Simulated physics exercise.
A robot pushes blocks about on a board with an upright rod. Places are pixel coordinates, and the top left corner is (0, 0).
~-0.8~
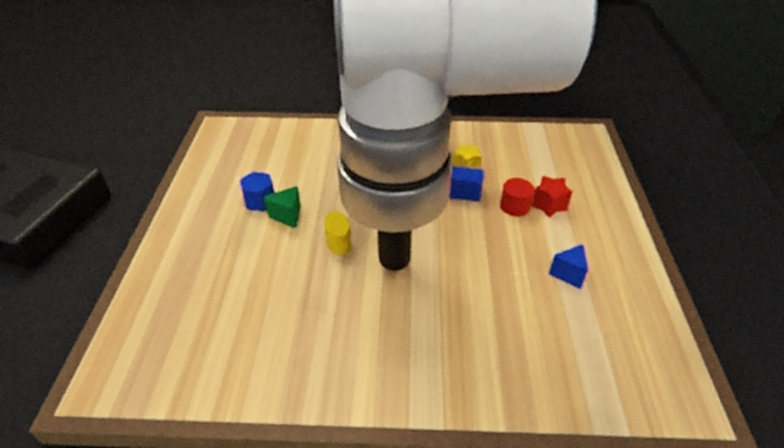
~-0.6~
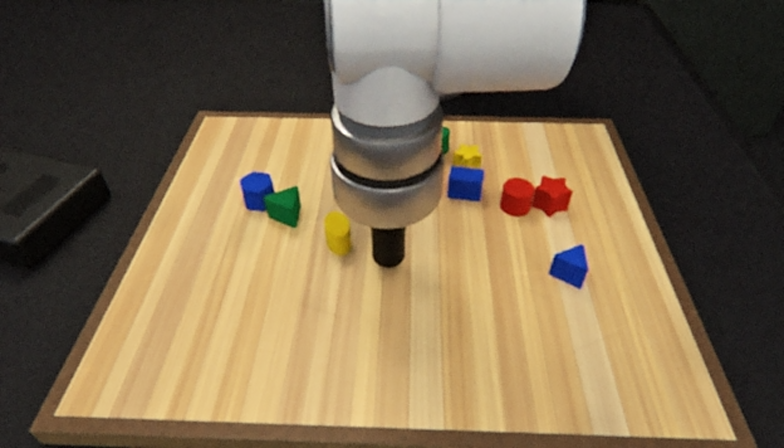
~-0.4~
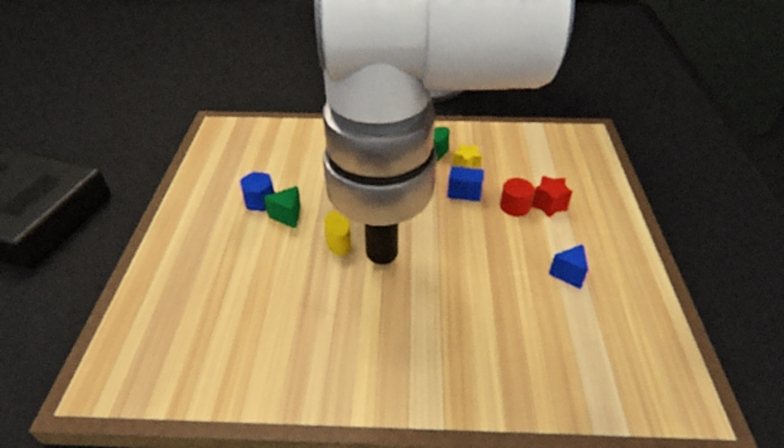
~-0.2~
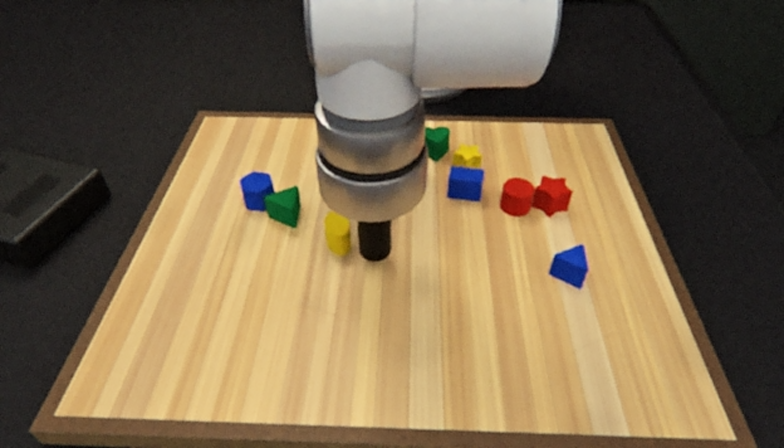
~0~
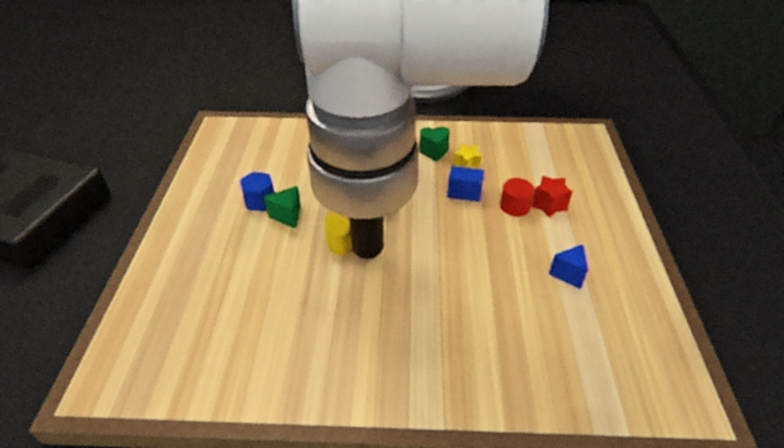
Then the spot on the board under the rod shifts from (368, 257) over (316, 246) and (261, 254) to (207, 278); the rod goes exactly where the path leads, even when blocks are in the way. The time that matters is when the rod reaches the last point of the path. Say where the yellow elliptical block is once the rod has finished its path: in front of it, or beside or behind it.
It falls back or aside.
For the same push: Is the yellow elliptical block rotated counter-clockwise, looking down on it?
No, it doesn't check out.
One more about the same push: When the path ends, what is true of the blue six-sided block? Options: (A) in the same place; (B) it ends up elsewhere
The correct letter is A.
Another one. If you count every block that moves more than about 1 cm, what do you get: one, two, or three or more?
It displaces one.
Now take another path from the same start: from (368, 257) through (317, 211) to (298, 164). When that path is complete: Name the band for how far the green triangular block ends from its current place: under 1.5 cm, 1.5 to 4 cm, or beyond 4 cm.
Final distance: 1.5 to 4 cm.
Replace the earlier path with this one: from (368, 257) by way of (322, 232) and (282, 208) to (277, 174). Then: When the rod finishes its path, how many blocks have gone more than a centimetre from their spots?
Three or more move.
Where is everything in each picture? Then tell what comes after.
Rod's lower end at (395, 260); blue six-sided block at (256, 181); green triangular block at (284, 197); yellow elliptical block at (337, 223), in the first frame.
Rod at (389, 257); blocks still, in the second frame.
Rod at (382, 254); blocks still, in the third frame.
Rod at (375, 251); blocks still, in the fourth frame.
Rod at (368, 248); blue six-sided block at (256, 181); green triangular block at (284, 197); yellow elliptical block at (337, 223), in the fifth frame.
What follows on the original path. One third of the way, rod at (313, 238); yellow elliptical block at (309, 208), turned 90° clockwise.
Two thirds of the way, rod at (257, 246); green triangular block at (282, 195); yellow elliptical block at (306, 207), turned 100° clockwise.
At the end, rod at (204, 270); blue six-sided block still; green triangular block at (282, 195); yellow elliptical block at (306, 207), turned 100° clockwise.
